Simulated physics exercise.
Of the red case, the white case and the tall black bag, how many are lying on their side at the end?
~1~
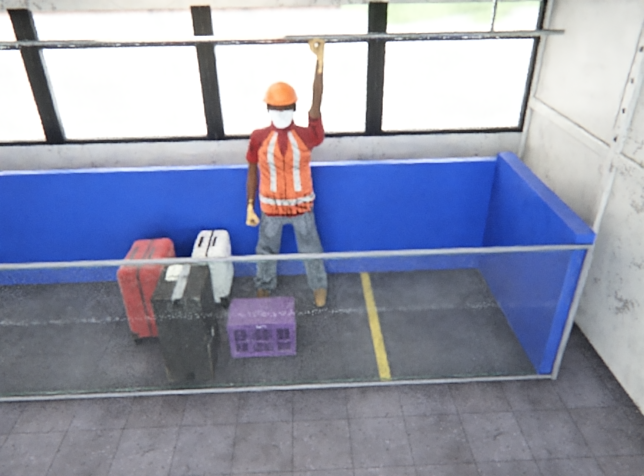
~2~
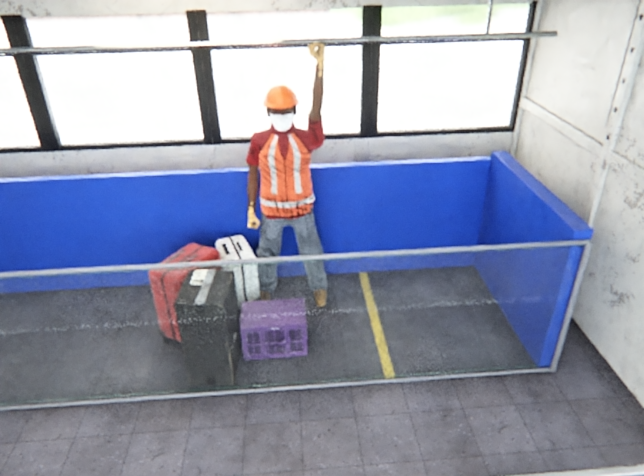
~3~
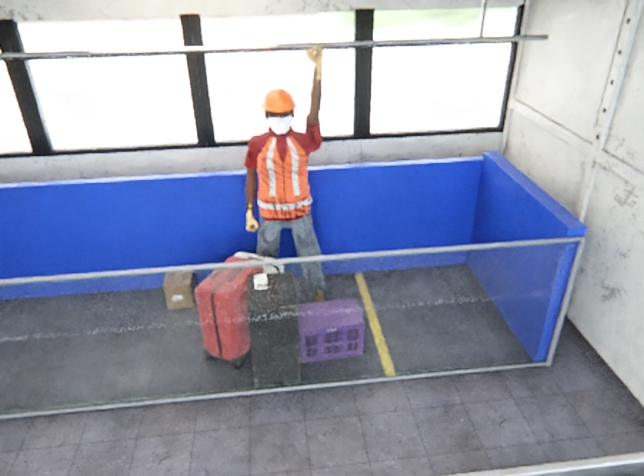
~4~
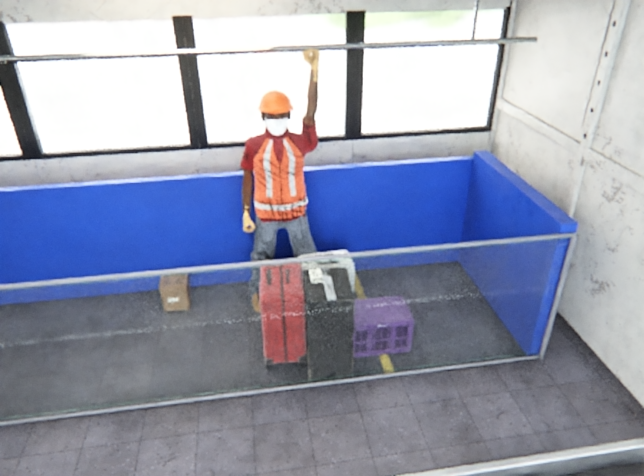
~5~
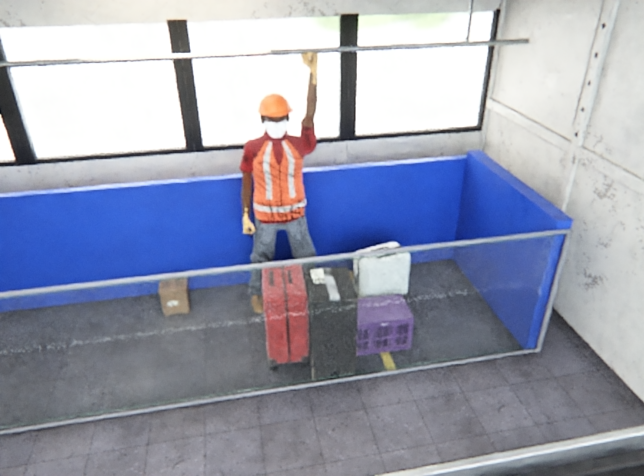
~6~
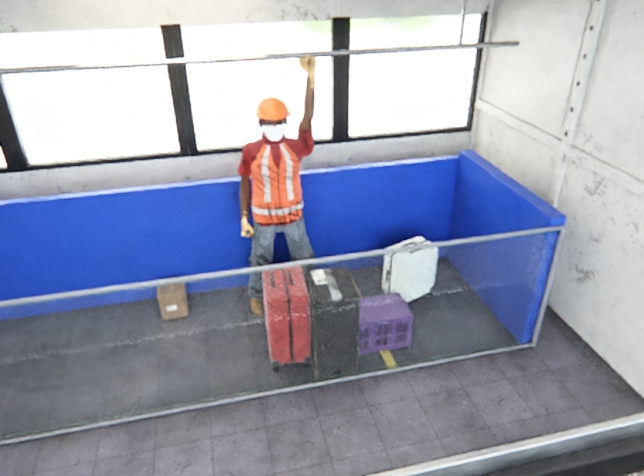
None of them are lying on their side. The red case, the white case and the tall black bag are all still upright at the end.
